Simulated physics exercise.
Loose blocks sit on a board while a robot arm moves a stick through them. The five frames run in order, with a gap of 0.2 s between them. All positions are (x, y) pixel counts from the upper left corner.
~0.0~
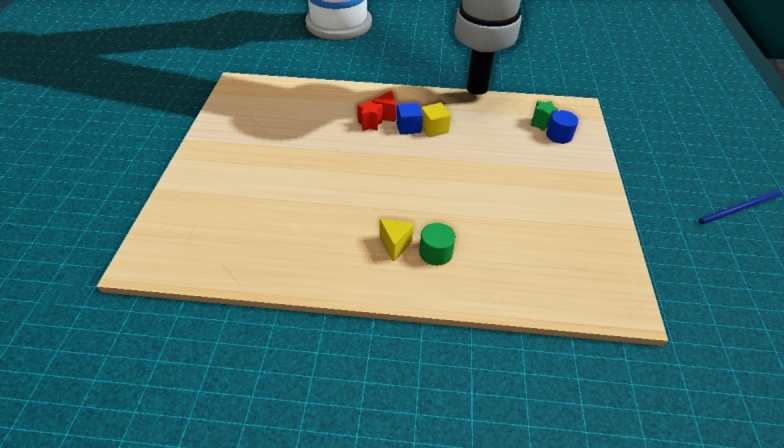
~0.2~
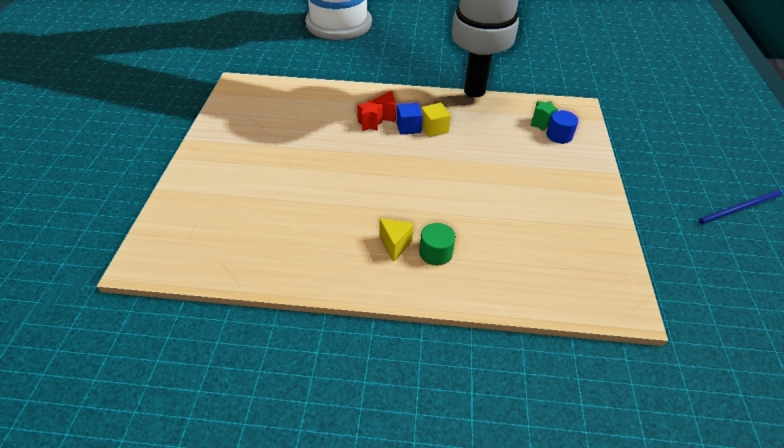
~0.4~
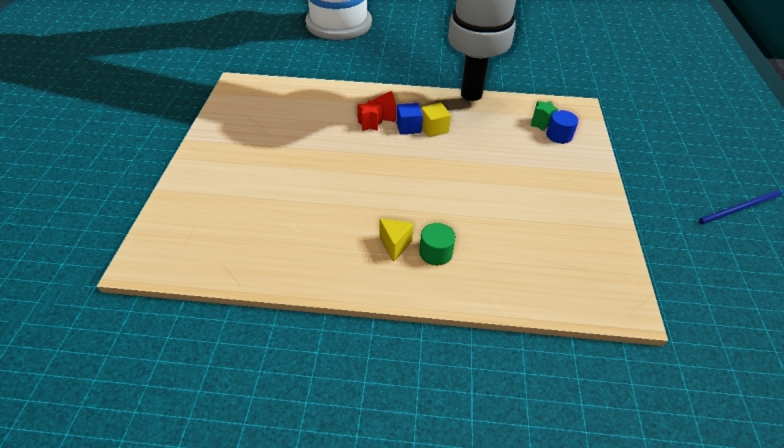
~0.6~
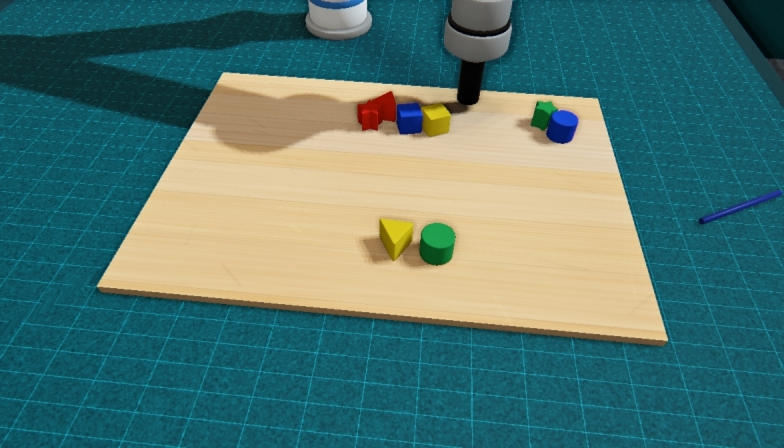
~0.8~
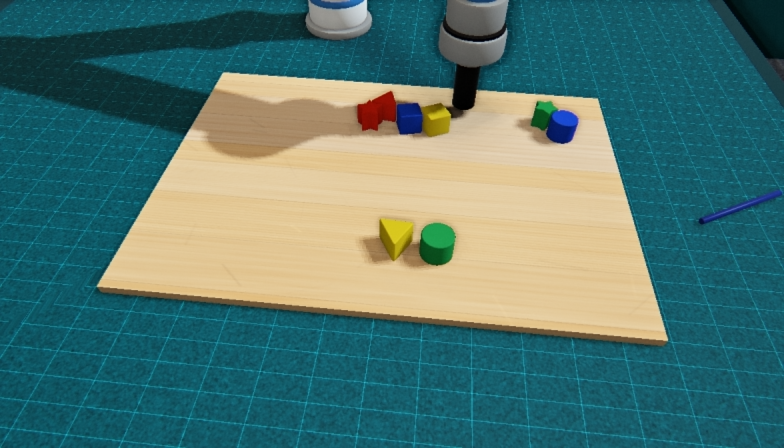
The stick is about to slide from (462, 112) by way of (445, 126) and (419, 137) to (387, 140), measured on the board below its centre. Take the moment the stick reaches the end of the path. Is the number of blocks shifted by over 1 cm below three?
Going by the path, no.
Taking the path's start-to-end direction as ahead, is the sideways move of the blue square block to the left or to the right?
Side: Right.
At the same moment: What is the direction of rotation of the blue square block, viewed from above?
Clockwise, looking down.
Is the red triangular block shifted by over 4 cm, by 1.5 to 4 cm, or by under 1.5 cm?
It goes hardly anywhere, under 1.5 cm.
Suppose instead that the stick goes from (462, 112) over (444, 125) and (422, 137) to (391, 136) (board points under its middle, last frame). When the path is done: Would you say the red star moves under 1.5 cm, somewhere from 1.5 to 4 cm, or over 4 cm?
Movement: 1.5 to 4 cm.
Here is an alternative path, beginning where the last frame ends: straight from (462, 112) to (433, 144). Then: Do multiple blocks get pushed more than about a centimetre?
Yes - that is the case.
On the path given first. One third of the way, stick at (445, 119); blue square block at (400, 111); yellow square block at (425, 115), turned 15° clockwise.
Two thirds of the way, stick at (419, 129); red star at (365, 105), turned 25° clockwise; blue square block at (377, 117), turned 55° clockwise; yellow square block at (399, 126).
At the end, stick at (387, 132); red star at (359, 103), turned 55° clockwise; red triangular block not moved; blue square block at (361, 116), turned 65° clockwise; yellow square block at (375, 136), turned 50° anticlockwise.
